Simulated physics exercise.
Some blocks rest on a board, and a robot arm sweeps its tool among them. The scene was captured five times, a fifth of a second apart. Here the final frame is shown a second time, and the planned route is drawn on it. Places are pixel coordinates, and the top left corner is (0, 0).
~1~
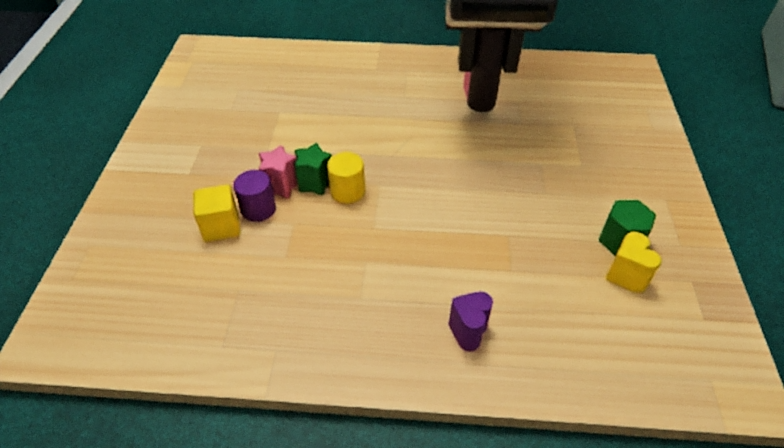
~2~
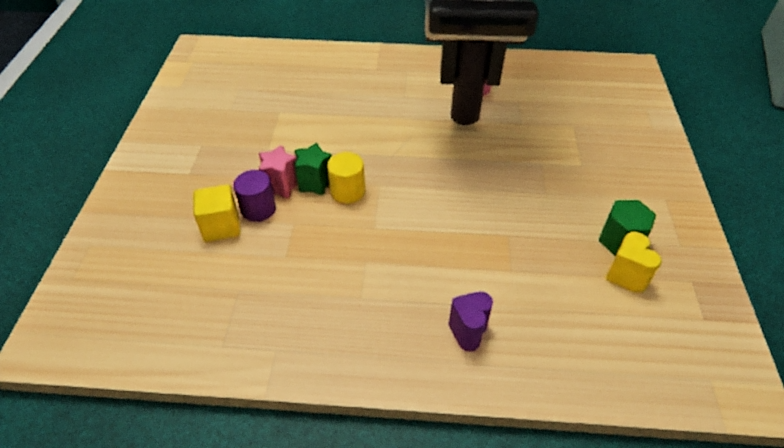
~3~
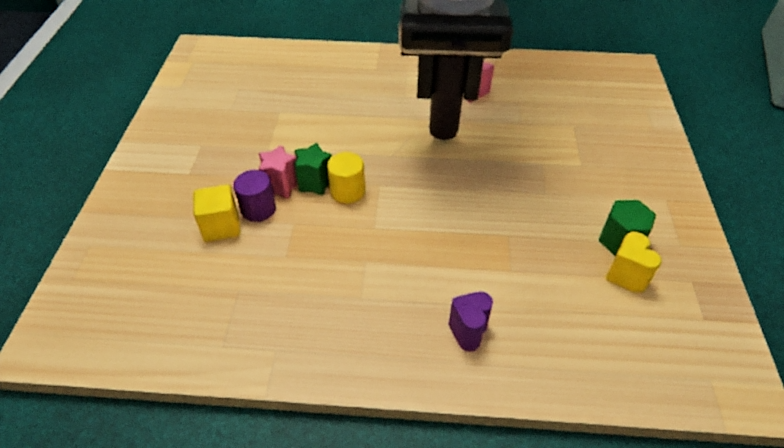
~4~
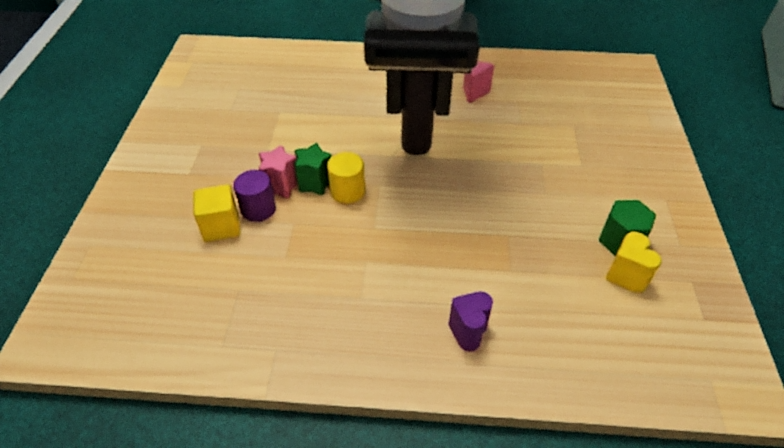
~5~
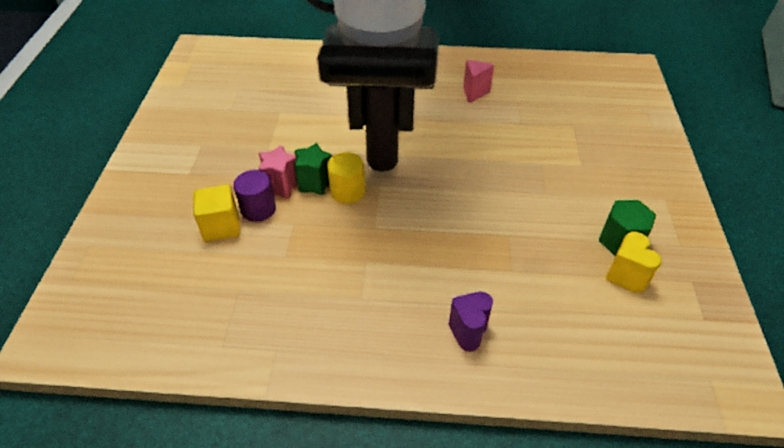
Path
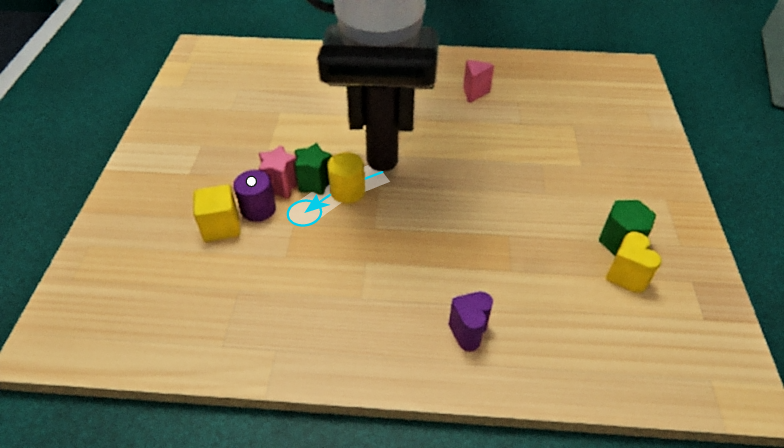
The video shows a robot arm moving its dark tool leftward and toward the viewer across a wooden board of colored blocks, uncovering a pink block behind it and nearing the yellow cylinder, while all the blocks stay still.
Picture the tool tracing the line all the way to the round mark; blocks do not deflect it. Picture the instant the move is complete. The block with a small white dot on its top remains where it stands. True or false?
It is true.
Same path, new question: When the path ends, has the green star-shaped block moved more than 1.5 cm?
Answer: Yes.
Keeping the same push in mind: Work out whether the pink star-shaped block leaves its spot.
The pink star-shaped block will be pushed away from where it stands.
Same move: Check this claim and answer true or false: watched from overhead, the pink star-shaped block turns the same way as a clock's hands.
False - the claim does not hold.
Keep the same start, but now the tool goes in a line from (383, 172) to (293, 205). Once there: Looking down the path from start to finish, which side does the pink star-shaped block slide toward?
The right.
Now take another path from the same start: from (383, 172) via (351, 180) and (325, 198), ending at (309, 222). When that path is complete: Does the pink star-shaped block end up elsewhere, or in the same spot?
It will be nudged away from its spot.
The line goes from (383, 172) over (342, 188) to (304, 213); the dot is on the purple cylinder.
What follows on the original path. Halfway along, tool (340, 178); pink star-shaped block (270, 156), turned 15° anticlockwise; green star-shaped block (304, 156), turned 35° clockwise; yellow cylinder (316, 182).
At the end, tool (303, 202); purple cylinder unmoved; pink star-shaped block (262, 152), turned 25° anticlockwise; green star-shaped block (291, 163), turned 105° clockwise; yellow cylinder (285, 212).
